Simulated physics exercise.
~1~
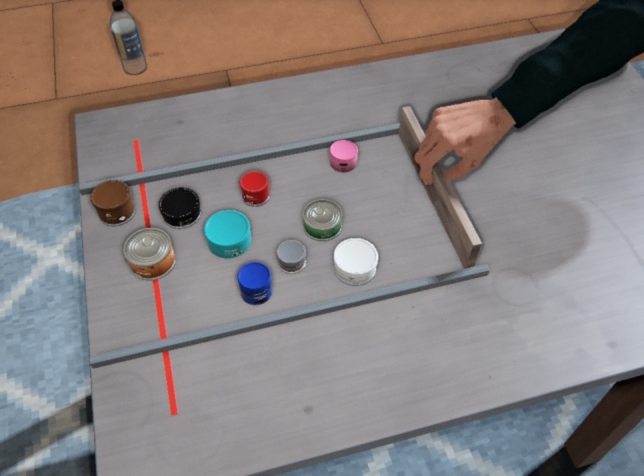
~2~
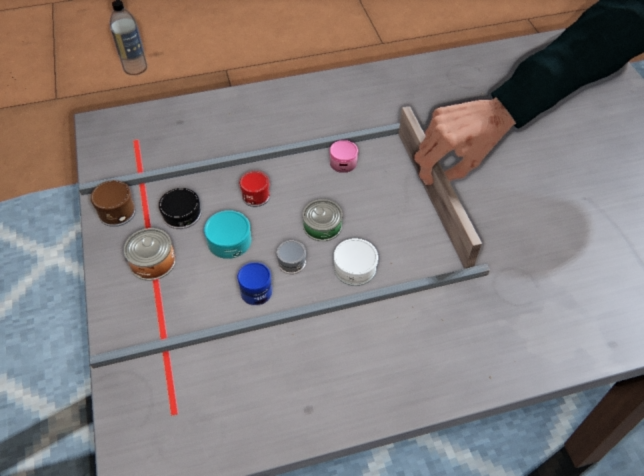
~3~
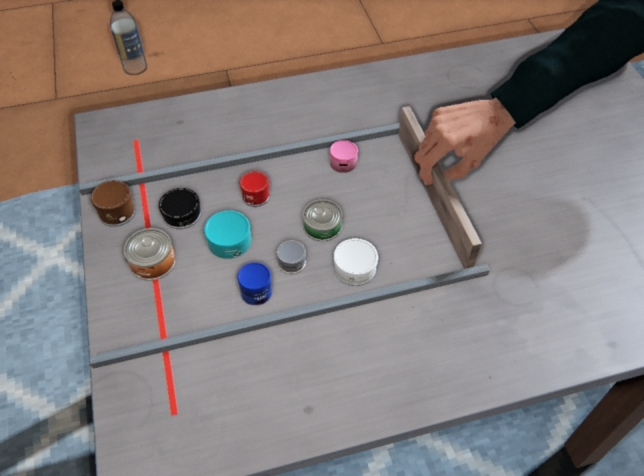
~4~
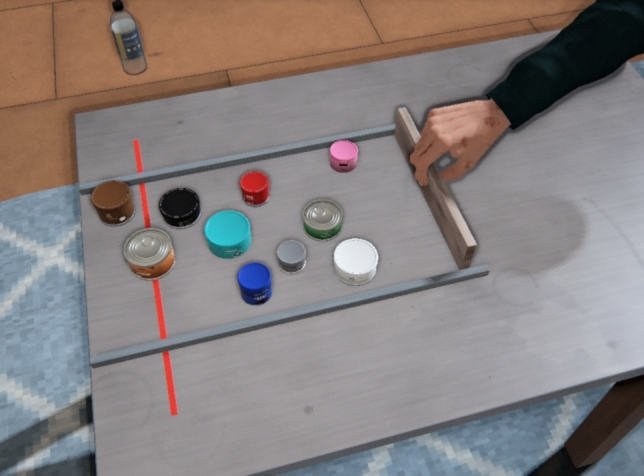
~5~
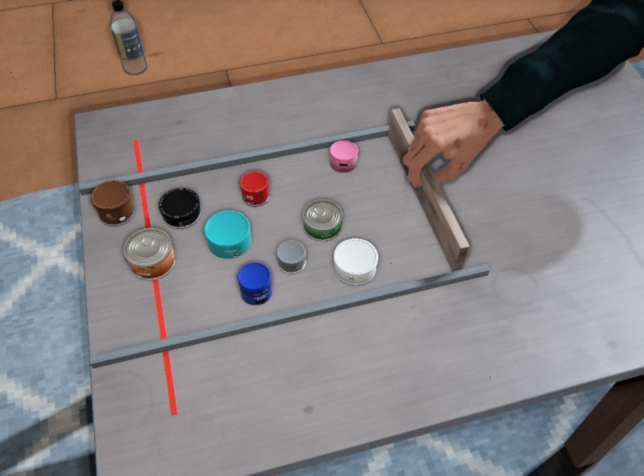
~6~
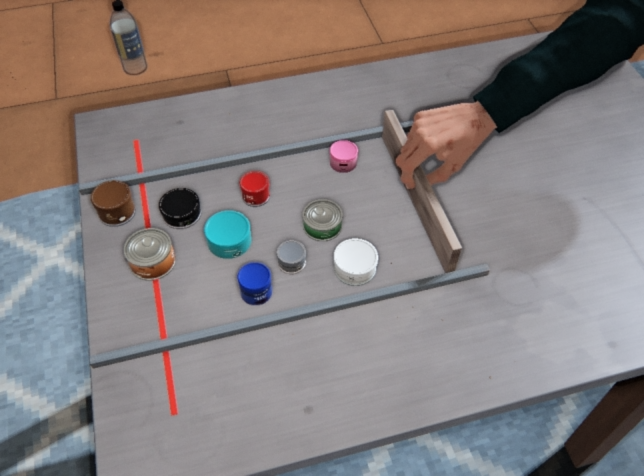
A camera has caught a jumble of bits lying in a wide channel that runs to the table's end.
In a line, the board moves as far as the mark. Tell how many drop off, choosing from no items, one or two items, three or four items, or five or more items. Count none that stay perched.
One or two items drop off.
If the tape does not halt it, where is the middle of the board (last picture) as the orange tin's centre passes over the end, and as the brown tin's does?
The middle is at (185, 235) when it's the orange tin, and at (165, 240) when it's the brown tin.
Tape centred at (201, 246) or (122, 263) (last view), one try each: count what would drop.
It comes to 0, then 5.
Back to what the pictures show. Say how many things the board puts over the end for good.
In all, 2 of them.
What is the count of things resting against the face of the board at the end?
5.
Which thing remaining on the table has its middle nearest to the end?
It's the turquoise tub that ends nearest.
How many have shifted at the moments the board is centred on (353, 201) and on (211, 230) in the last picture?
Counts: 2 and 9.
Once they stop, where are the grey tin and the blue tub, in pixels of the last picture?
Listed in order, first is (140, 282) and the other is (96, 328).
Early on, none off yet; brown tin at rest near (114, 203); orange tin at rest near (150, 254); black tin at rest near (181, 209).
Finally, the number that fall off is one or two; lost, orange tin and brown tin.
